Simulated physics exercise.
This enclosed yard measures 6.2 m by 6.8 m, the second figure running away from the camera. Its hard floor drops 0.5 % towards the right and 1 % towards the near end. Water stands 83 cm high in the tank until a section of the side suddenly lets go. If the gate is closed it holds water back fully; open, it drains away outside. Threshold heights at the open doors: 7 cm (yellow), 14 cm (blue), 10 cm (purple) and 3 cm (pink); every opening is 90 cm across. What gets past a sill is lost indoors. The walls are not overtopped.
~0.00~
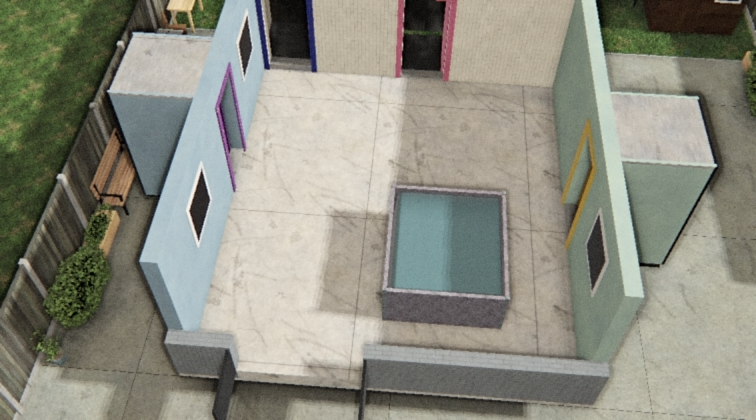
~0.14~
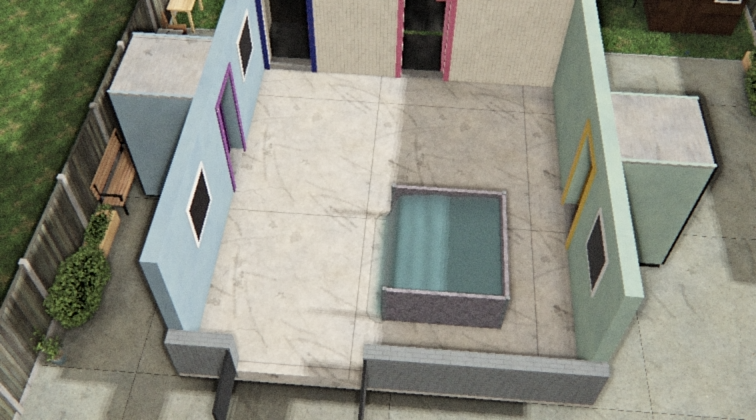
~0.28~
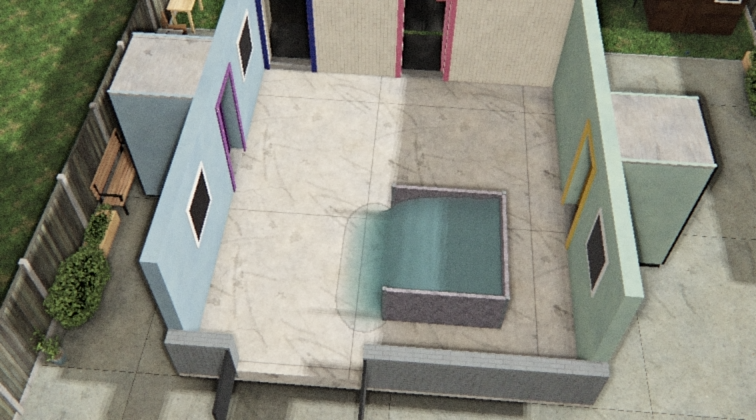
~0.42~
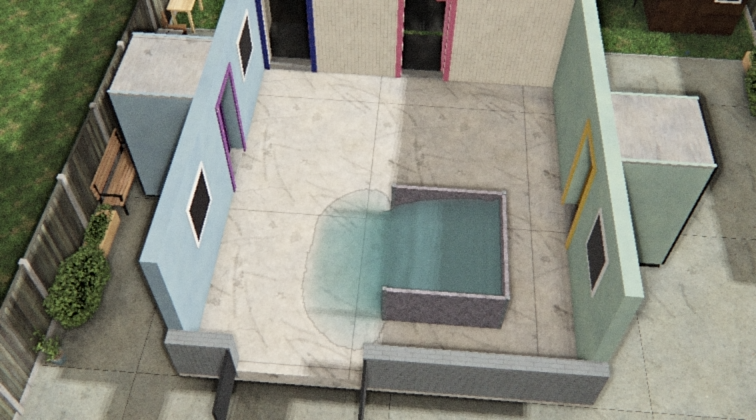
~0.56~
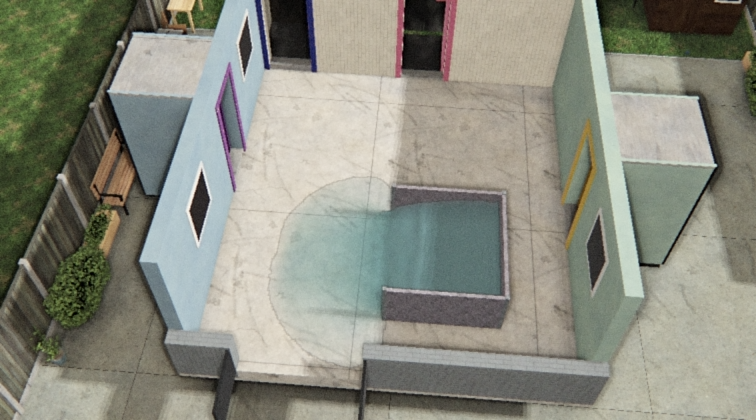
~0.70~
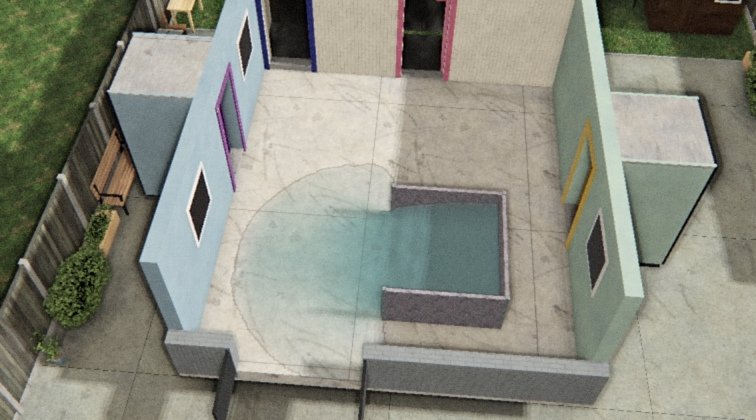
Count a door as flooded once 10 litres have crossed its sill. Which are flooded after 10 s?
Door by door: At the yellow door it does not reach the limit; at the blue door it passes the limit; at the purple door it goes over the limit; at the pink door it exceeds the limit.
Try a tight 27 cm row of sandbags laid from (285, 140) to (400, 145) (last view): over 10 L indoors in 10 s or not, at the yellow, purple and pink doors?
Against that limit: Yellow past it, purple above, pink under.
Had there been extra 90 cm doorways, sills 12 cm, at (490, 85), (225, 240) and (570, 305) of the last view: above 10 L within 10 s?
In turn: Not over, past it, below.
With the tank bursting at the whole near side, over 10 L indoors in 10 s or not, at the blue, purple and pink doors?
Against that limit: Blue not over, purple below, pink over.
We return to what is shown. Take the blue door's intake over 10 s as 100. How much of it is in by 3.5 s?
Some 50 per cent by then.
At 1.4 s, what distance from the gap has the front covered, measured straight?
Roughly 4.0 m.
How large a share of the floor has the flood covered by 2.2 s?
Some 40 per cent of it.
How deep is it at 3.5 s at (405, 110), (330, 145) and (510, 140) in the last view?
Roughly 0, 3 and 0 cm, in turn.
After 1.4 s water covers 35 % of the floor and is deepest (49 cm) near (197, 343); yellow door not reached, blue door not reached, purple door 19 cm at the sill, 3 L in, pink door not reached.
After 2.2 s water covers 40 % of the floor and is deepest (49 cm) near (194, 353); yellow door not reached, blue door not reached, purple door 21 cm at the sill, 38 L in, pink door not reached.
After 3.5 s water covers 45 % of the floor and is deepest (25 cm) near (265, 71); yellow door not reached, blue door 25 cm at the sill, 34 L in, purple door 13 cm at the sill, 73 L in, pink door not reached.
After 6.0 s water covers 80 % of the floor and is deepest (12 cm) near (258, 100); yellow door not reached, blue door 11 cm at the sill, 69 L in, purple door 6 cm at the sill, 79 L in, pink door 6 cm at the sill, 4 L in.
After 10.0 s water covers 100 % of the floor and is deepest (11 cm) near (508, 308); yellow door 6 cm at the sill, 0 L in, blue door 3 cm at the sill, 70 L in, purple door 4 cm at the sill, 79 L in, pink door 3 cm at the sill, 18 L in.
